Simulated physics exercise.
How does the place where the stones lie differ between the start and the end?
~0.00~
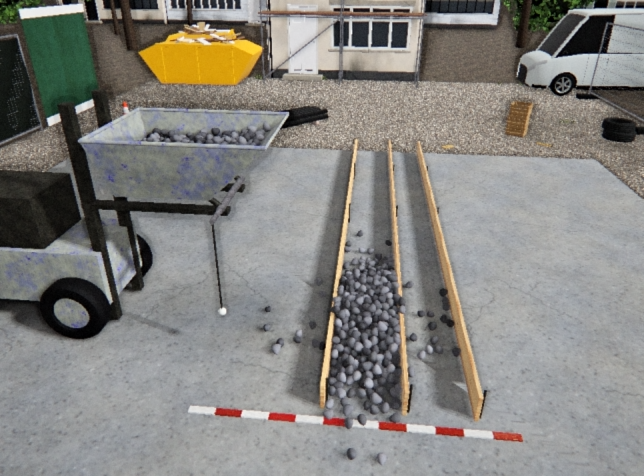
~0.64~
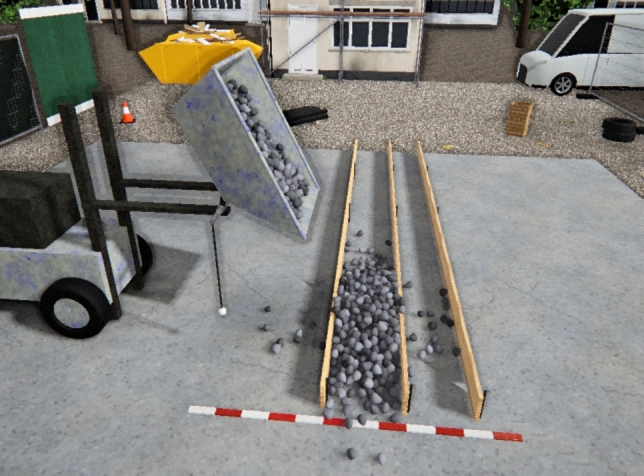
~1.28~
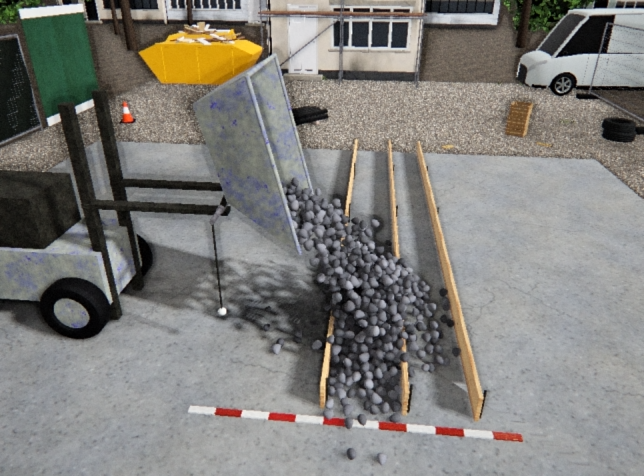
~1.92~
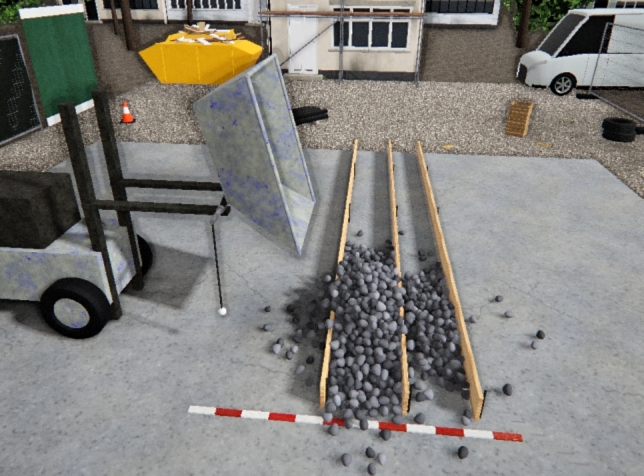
At the start the stones are split between the raised skip on the left and a pile mostly in the left bay. At the end they lie farther right and lower overall, heaped on the ground across both bays, with a few loose ones beyond the boards.
A fork truck tips its skip empty, spilling grey stones into both bays between the boards.
